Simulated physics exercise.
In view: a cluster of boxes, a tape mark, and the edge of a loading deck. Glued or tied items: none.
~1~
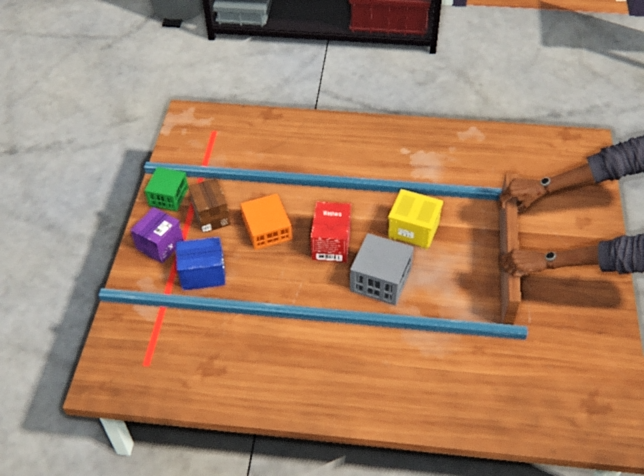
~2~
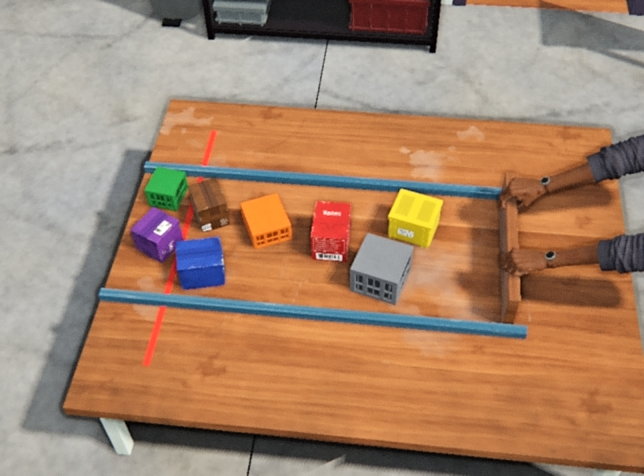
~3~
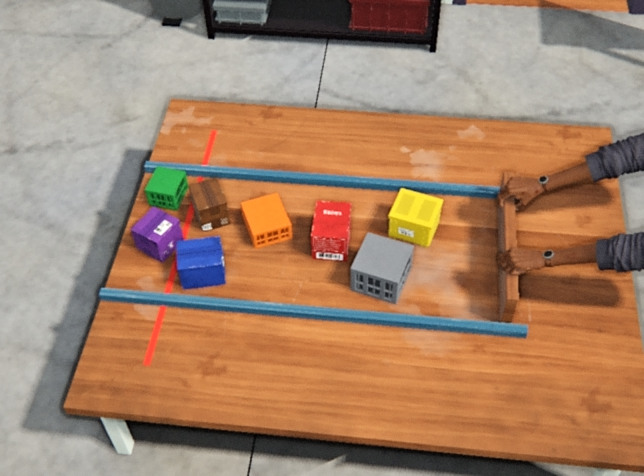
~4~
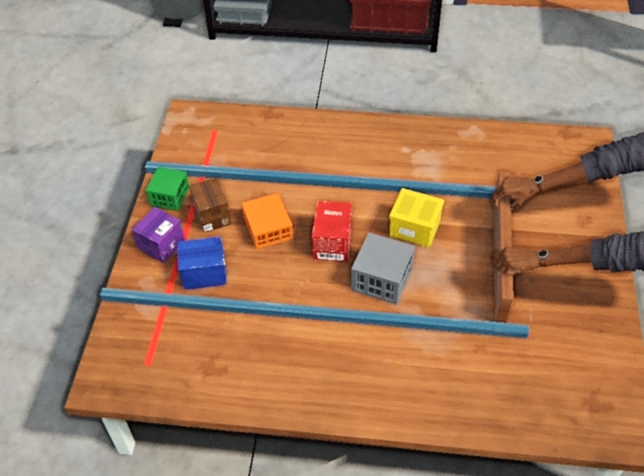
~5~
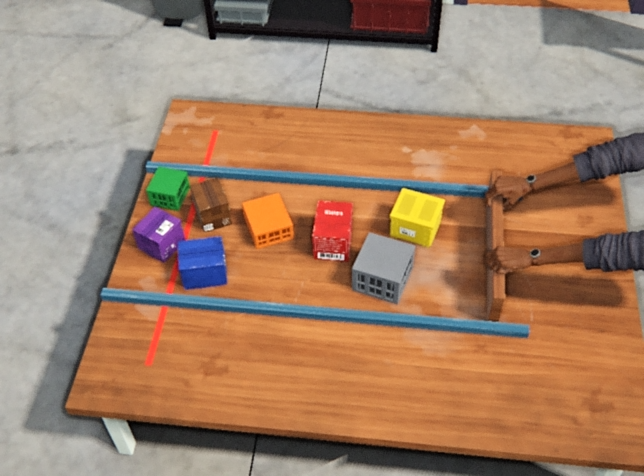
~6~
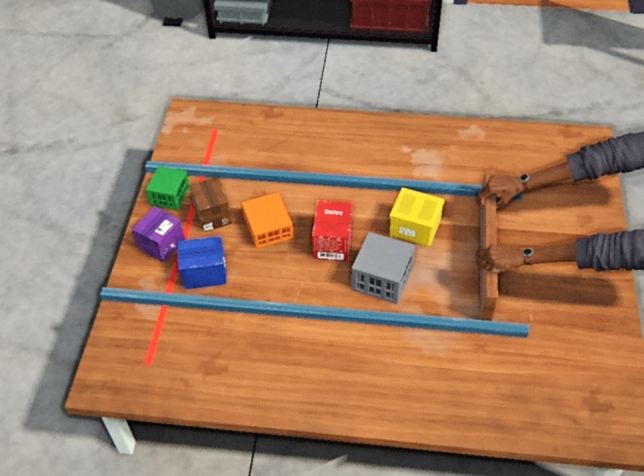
On a wooden table between two blue rails, two hands slide a wooden plank slightly left toward scattered colourful boxes, while the yellow, grey, red, orange, brown, blue, green and purple boxes stay essentially still around the red tape mark.
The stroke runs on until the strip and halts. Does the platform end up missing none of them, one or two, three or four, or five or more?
Watching this, the number dropping off is more than four.
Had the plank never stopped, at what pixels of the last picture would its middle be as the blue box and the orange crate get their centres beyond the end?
I'd say about (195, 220) for the first one and about (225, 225) for the second.
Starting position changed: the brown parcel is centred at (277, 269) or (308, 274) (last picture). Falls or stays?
Place by place, it slips off; slips off.
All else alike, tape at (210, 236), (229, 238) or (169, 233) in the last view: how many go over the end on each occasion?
Per try: 4; 2; 6.
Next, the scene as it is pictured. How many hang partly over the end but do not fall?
That comes to 0 of them.
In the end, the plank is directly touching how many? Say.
Number: 2.
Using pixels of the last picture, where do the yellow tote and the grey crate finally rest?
The yellow tote comes to rest at (168, 203), and the grey crate comes to rest at (151, 253).
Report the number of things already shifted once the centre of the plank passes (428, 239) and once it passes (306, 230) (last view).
The number moved is 1 and then 6.
Early on, none off yet; green crate at rest near (168, 188); purple parcel at rest near (159, 235); brown parcel at rest near (211, 204).
A while later, none off yet; green crate travelled about its own width near (140, 183); purple parcel at rest near (159, 235); brown parcel travelled about its own width near (161, 195).
Finally, the number that fall off is five or more; lost, red box, orange crate, blue box, brown parcel, purple parcel and green crate.
